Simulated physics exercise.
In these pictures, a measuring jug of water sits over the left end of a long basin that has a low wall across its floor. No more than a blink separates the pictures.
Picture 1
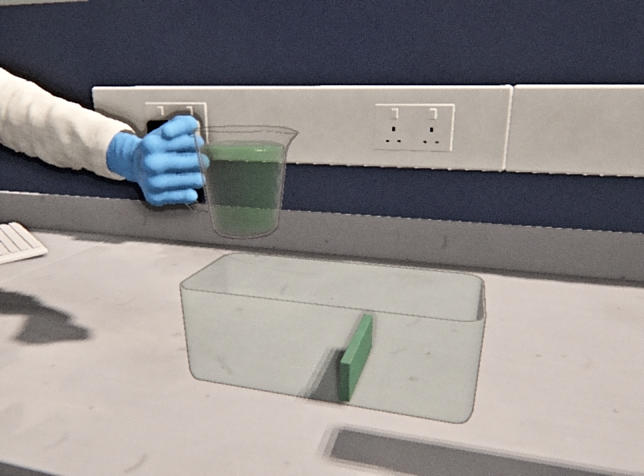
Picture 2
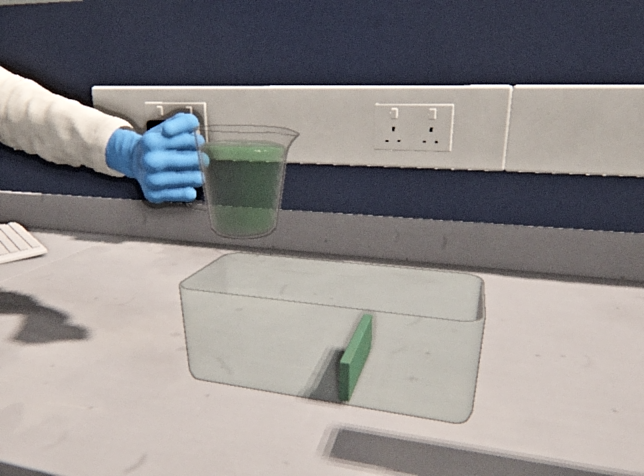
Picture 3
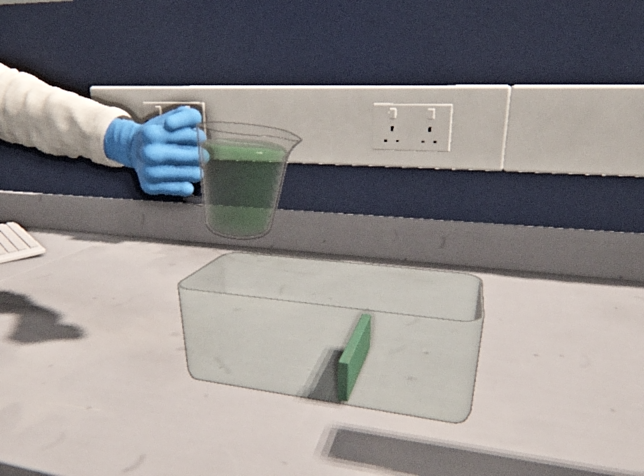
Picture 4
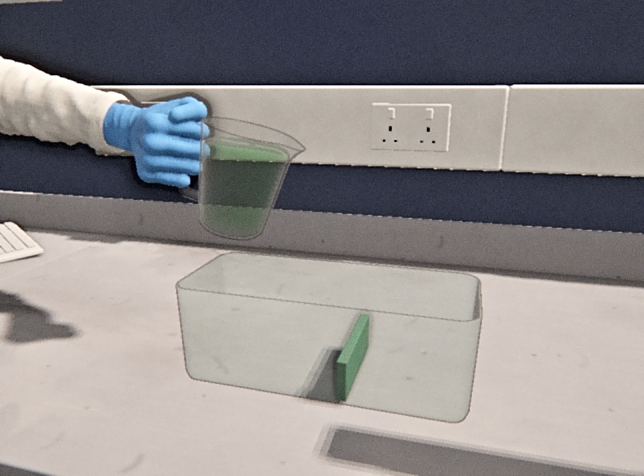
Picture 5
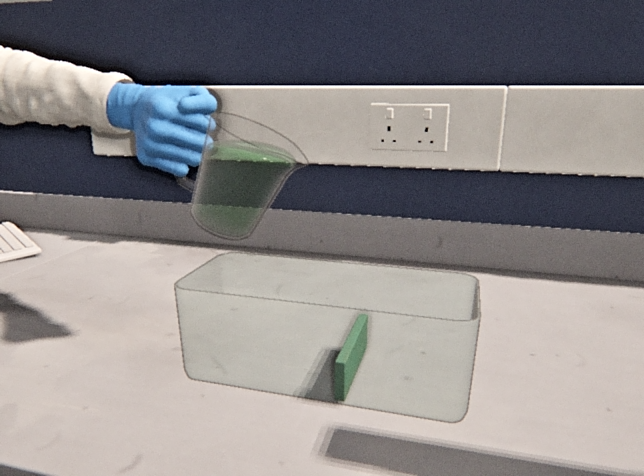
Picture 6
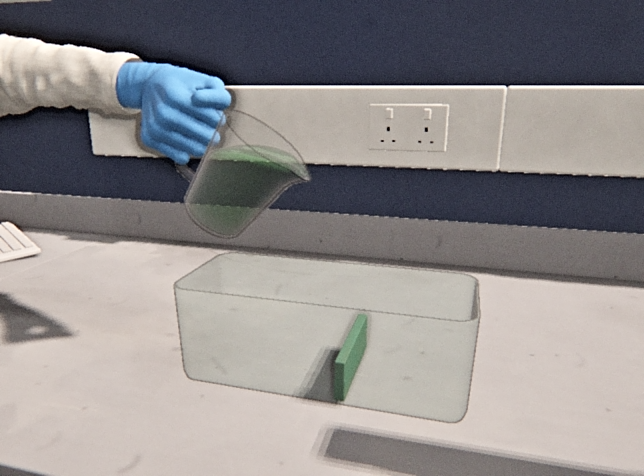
A blue-gloved hand held a clear jug of green liquid above the left end of a long see-through basin with a low green wall inside, then tilted the jug steadily to the right.
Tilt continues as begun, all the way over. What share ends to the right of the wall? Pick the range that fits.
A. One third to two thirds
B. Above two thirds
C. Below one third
Answer: C.
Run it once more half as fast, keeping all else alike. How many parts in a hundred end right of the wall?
About 30 per cent.
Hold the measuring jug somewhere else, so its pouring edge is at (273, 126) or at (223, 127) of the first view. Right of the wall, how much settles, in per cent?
5 % and 10 %.
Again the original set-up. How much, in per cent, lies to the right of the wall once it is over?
15 in a hundred.
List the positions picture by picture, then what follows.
The first frame shows tilt 0°; pouring edge (298, 132); surface from (207, 144) to (286, 146); the long basin's rim runs from (204, 269) to (484, 299); the wall's top is at (358, 338).
The second frame shows tilt 2°; pouring edge (299, 134); surface from (207, 143) to (286, 147).
The third frame shows tilt 7°; pouring edge (301, 139); surface from (209, 140) to (288, 149).
The fourth frame shows tilt 15°; pouring edge (305, 149); surface from (211, 139) to (290, 154).
The fifth frame shows tilt 25°; pouring edge (308, 163); surface from (214, 147) to (297, 157).
The sixth frame shows tilt 37°; pouring edge (310, 180); surface from (207, 163) to (308, 170).
A moment on, the measuring jug is tipped right over and 45 per cent is still to pour, 22 is left of the wall and 12 right of it.
Next, the measuring jug is tipped right over and 9 per cent is still to pour, 67 is left of the wall and 15 right of it.
Then the measuring jug is tipped right over and 1 per cent is still to pour, 81 is left of the wall and 15 right of it.
Later the measuring jug is tipped right over and 0 per cent is still to pour, 82 is left of the wall and 16 right of it.
At rest 82 per cent lies left of the wall, 16 right of it and 2 outside.
